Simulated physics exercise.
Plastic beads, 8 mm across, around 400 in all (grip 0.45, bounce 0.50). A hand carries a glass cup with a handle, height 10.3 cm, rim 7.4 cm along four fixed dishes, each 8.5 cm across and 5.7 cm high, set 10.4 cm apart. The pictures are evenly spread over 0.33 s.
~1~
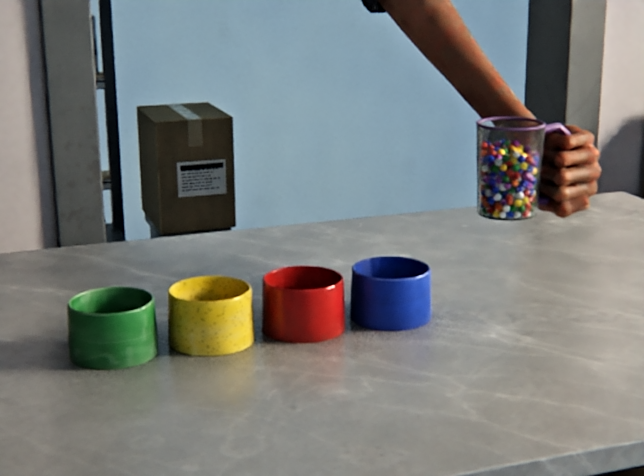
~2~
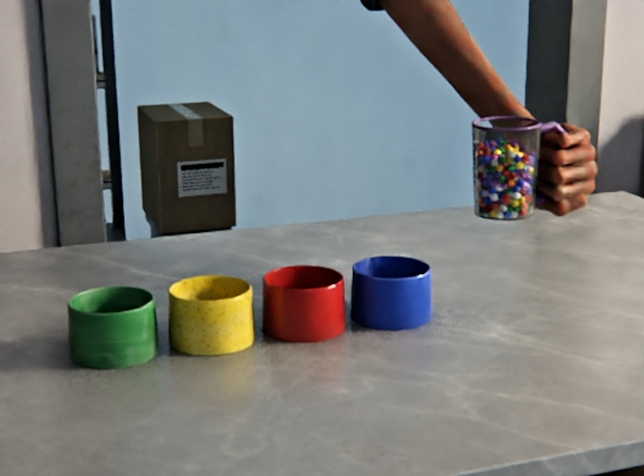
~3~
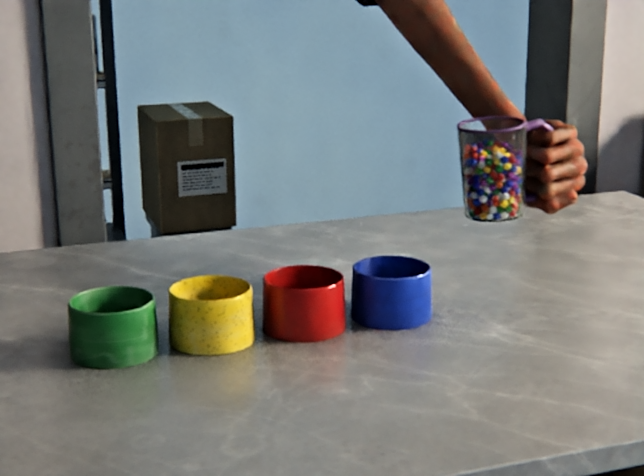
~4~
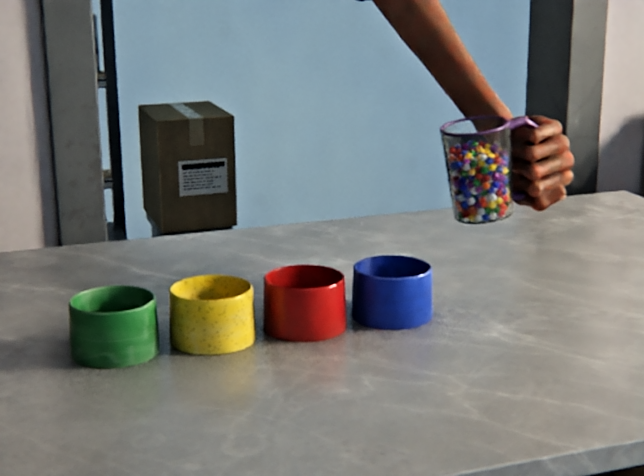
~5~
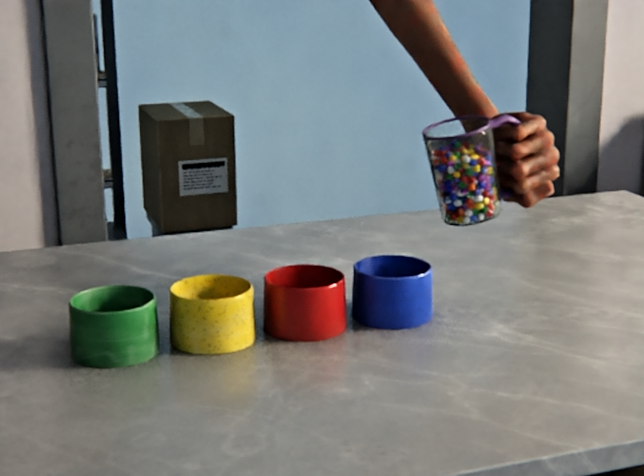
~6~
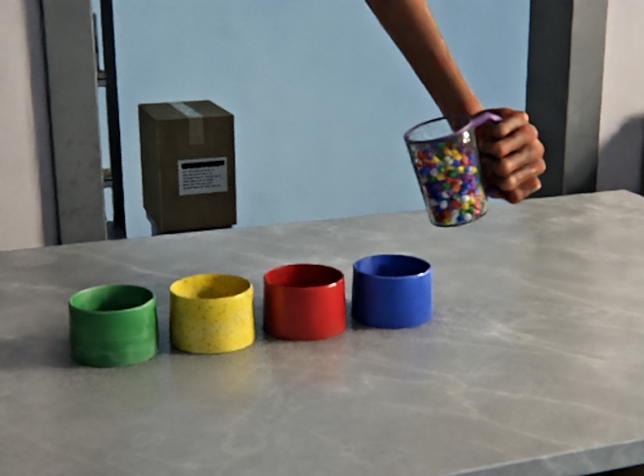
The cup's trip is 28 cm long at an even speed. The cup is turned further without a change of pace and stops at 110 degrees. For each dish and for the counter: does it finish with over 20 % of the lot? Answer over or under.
Red: Under, blue: Under, green: Under, yellow: Over, counter: Under.
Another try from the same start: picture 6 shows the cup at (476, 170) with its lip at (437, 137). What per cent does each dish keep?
Red 0; blue 0; green 0; yellow 100.
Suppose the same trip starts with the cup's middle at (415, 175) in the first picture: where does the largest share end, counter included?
Most goes to: Green.
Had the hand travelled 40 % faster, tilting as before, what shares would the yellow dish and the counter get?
In that case yellow 100; counter 0.
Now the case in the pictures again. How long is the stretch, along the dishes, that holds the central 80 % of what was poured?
Roughly 5 cm.
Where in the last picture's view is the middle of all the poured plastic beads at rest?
At about (208, 310).
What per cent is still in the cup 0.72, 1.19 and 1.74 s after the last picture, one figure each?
About 100, 95, 40.
Then, 0.72 s after the last picture, tilt 61 degrees; cup holds 100 %.
Then, 1.19 s after the last picture, tilt 89 degrees; cup holds 95 %.
Then, 1.74 s after the last picture, tilt 110 degrees; cup holds 40 %, yellow 55 %.
In the end, red 0 %, blue 0 %, green 0 %, yellow 100 %, counter 0 %.
